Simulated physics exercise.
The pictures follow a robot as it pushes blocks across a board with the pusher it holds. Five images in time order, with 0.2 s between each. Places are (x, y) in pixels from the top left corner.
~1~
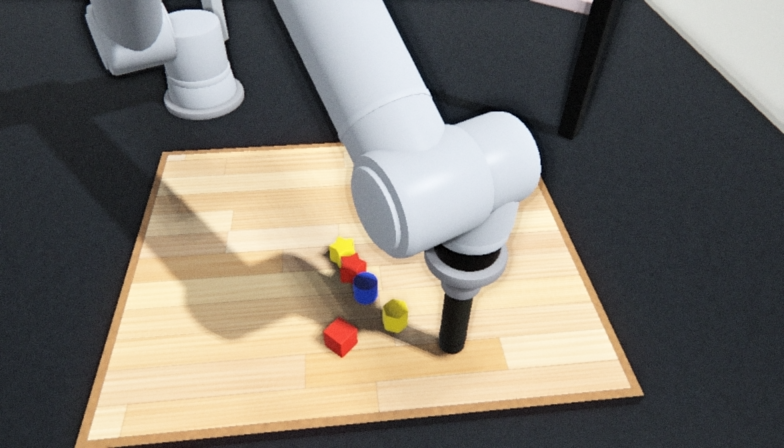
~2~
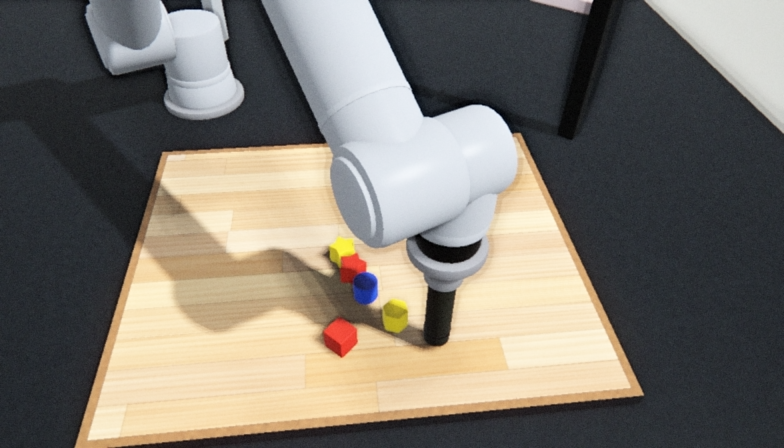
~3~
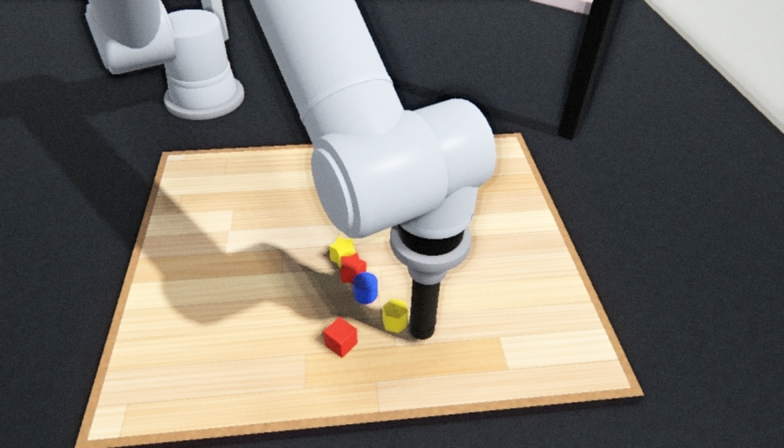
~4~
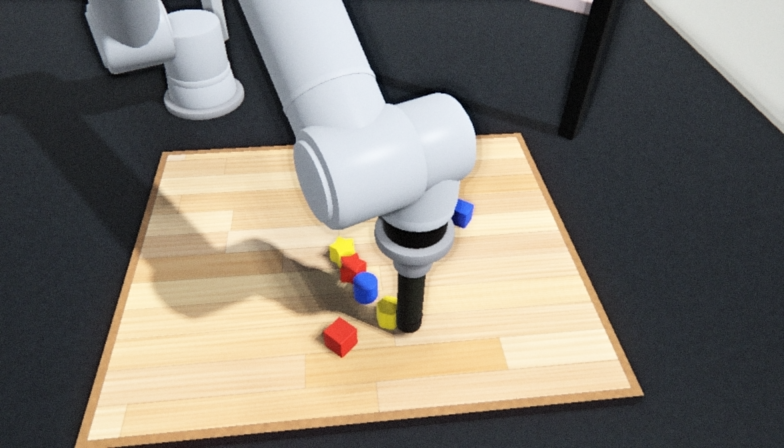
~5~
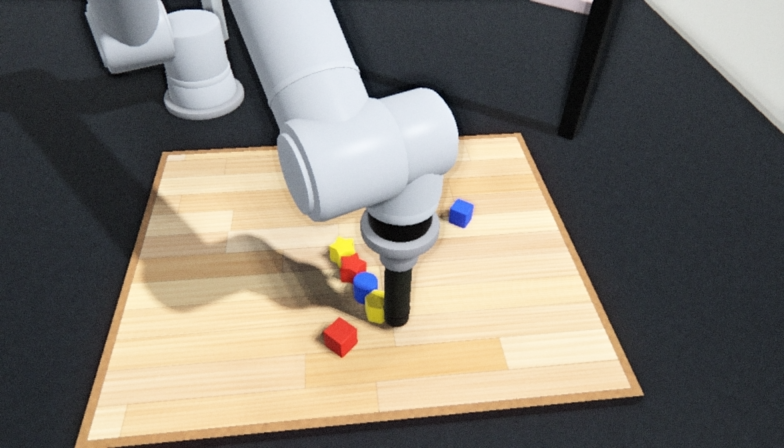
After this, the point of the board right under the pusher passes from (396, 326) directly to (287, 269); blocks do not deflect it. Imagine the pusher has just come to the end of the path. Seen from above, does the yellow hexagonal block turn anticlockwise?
Final answer: Yes.
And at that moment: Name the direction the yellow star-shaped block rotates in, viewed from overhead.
It rotates clockwise.
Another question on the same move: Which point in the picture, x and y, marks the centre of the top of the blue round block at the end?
It should be at about (294, 239).
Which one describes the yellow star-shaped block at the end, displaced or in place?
At the end of the path, the yellow star-shaped block has moved off its old spot.
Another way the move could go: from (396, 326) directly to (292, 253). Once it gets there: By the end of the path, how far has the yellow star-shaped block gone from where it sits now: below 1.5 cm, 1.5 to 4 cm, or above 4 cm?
The shift is from 1.5 to 4 cm.
What follows on the original path. One third of the way, pusher at (357, 297); yellow star-shaped block at (338, 230), turned 55° clockwise; red star-shaped block at (332, 245), turned 50° clockwise; blue round block at (333, 261); yellow hexagonal block at (341, 278).
Two thirds of the way, pusher at (320, 278); yellow star-shaped block at (340, 226), turned 75° clockwise; red star-shaped block at (324, 238), turned 80° clockwise; blue round block at (304, 250); yellow hexagonal block at (297, 267), turned 20° anticlockwise.
At the end, pusher at (285, 261); yellow star-shaped block at (340, 226), turned 80° clockwise; red star-shaped block at (324, 238), turned 85° clockwise; blue round block at (294, 239); yellow hexagonal block at (262, 261), turned 70° anticlockwise.
